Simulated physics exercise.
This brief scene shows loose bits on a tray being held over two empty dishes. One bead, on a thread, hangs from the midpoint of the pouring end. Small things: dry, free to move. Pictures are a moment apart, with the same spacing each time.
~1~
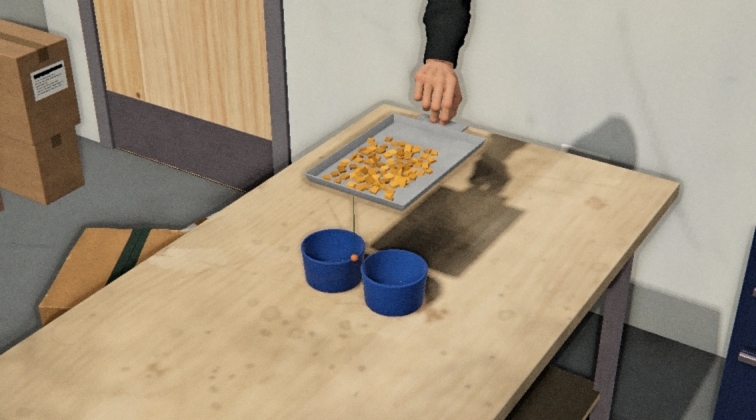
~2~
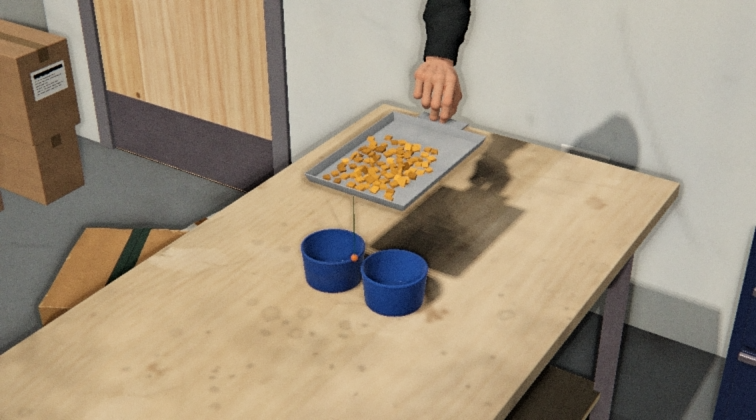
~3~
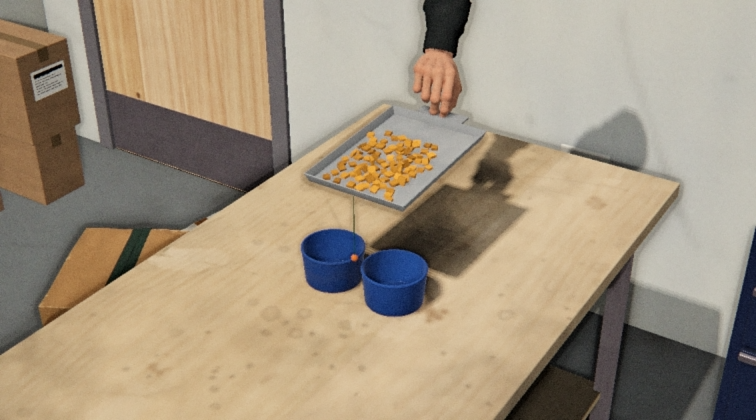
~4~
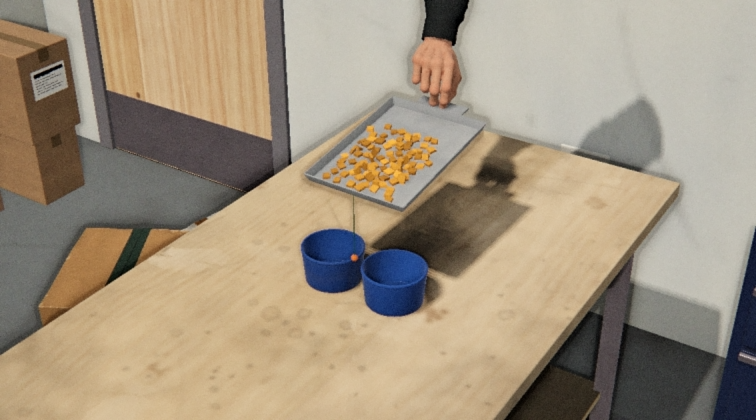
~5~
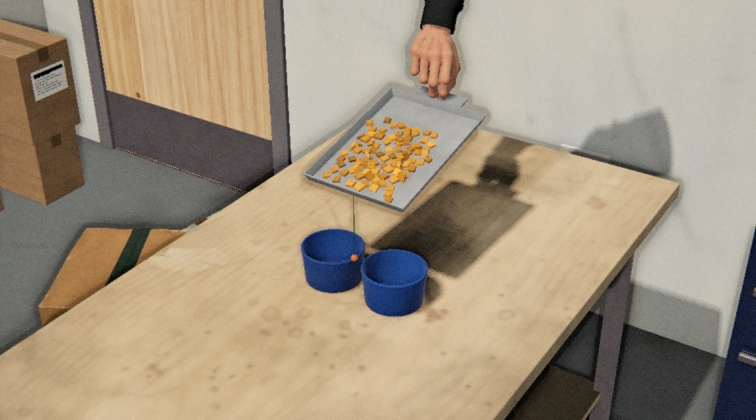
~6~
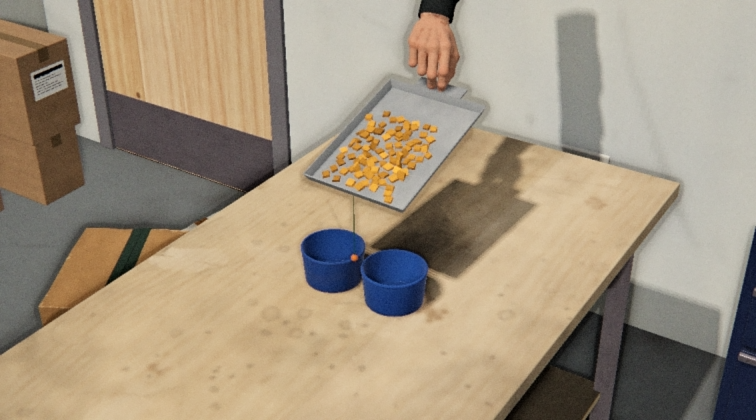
A hand in a dark sleeve grips the far end of a grey tray of small orange crackers above a pale wooden table, seen from above in a room with cardboard boxes and a door at left. Two blue bowls sit side by side below the tray's near edge, where an orange bead hangs on a thread. The hand gradually raises the far end, steepening the tray, while the bowls, bead and camera stay still.
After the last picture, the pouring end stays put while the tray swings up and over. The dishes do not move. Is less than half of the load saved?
Most of what falls will come down outside the dishes.
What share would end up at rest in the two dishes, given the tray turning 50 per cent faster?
Estimate: Some 0%.
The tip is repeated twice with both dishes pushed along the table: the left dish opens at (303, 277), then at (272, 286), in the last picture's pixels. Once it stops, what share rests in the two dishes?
Around 60 and around 0 per cent, in that order.
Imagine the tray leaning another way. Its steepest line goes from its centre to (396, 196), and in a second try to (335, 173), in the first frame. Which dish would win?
On the first try it's the right-side dish, on the second the left-side dish.
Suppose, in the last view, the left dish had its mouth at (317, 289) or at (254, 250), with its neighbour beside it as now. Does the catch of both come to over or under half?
The first place gets a lesser share, the second a lesser share.
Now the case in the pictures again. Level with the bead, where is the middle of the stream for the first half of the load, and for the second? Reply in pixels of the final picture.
(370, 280) first, (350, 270) later.
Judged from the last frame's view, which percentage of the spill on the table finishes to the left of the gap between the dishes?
Some 70 per cent.
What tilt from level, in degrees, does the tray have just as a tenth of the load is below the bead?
Tilt: Around 80 degrees.
Soon, tray tipped steeply; nearly all on the tray; a stray few in the air.
A while on, tray tipped right over; about a quarter on the tray; a small part in the right dish; about half outside both; about a quarter in the air.
Towards the end, tray tipped past a quarter turn; a small part in the right dish; nearly all outside both.
Finally, tray tipped past a quarter turn; a small part in the right dish; none in the left dish; nearly all outside both.
